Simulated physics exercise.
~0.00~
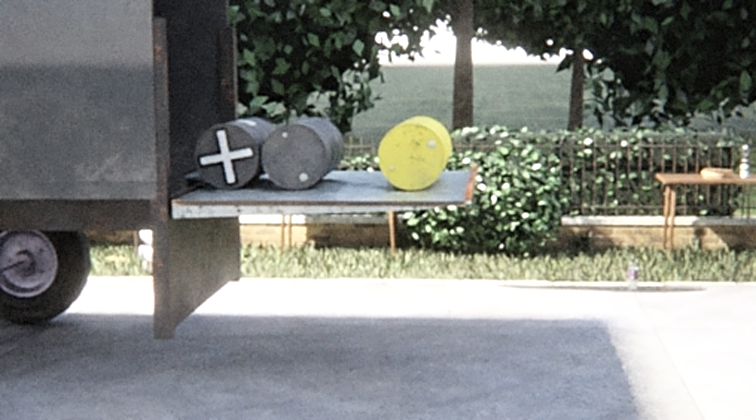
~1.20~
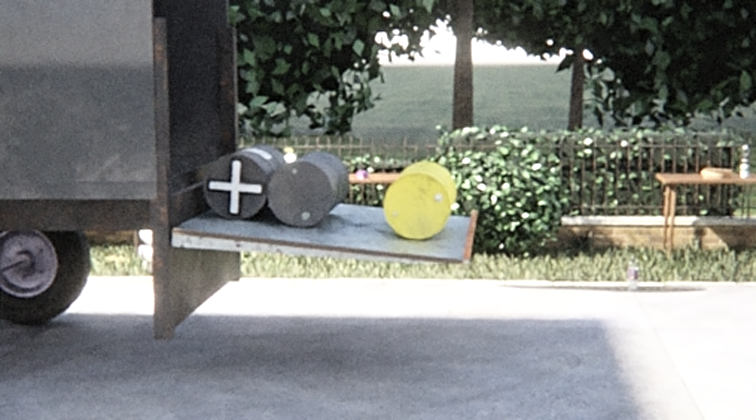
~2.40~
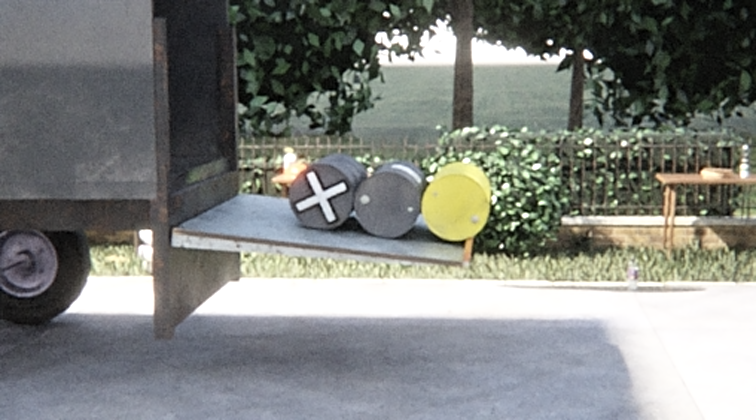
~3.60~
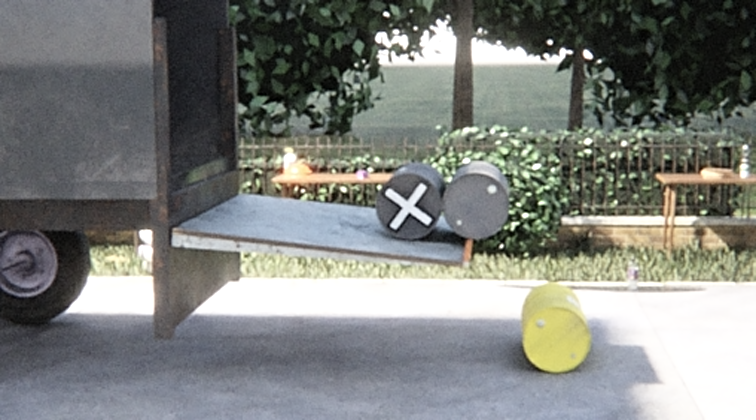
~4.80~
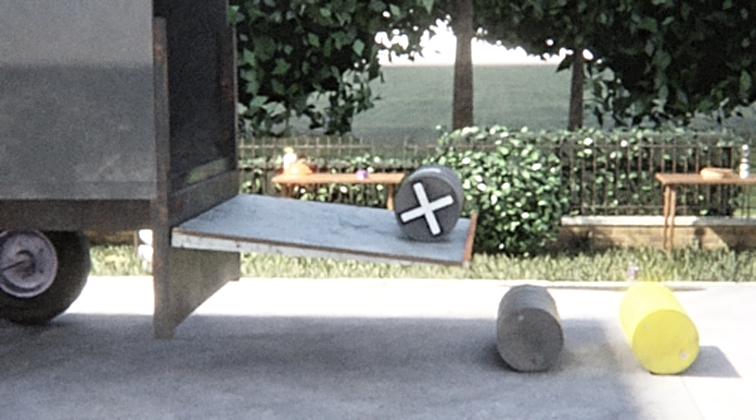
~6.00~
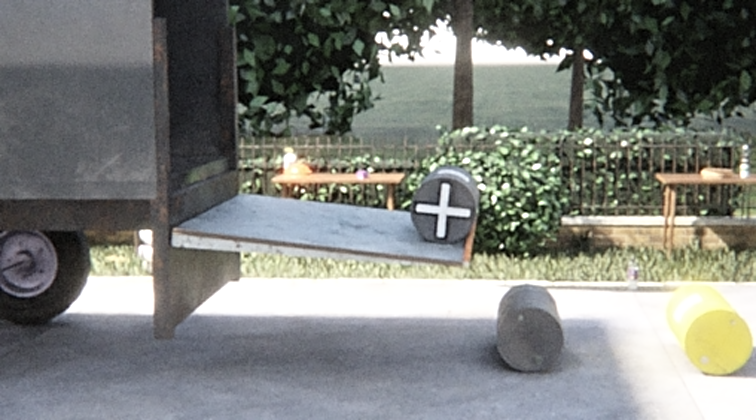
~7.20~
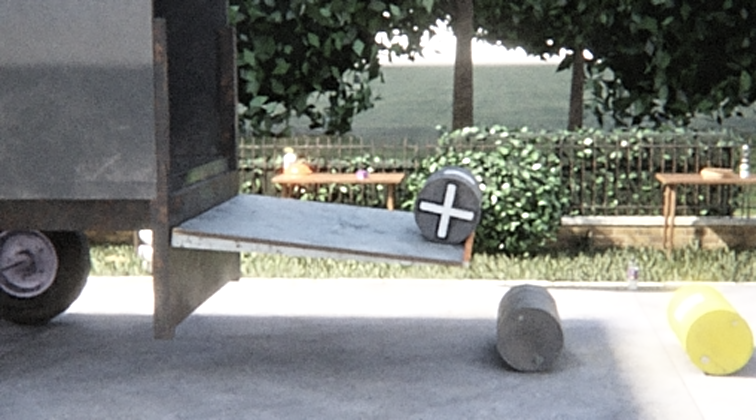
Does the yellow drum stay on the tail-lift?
No, the yellow drum goes over the stop at the outer edge and drops to the ground. It rolls to the right and ends up lying on the ground away from the lift.
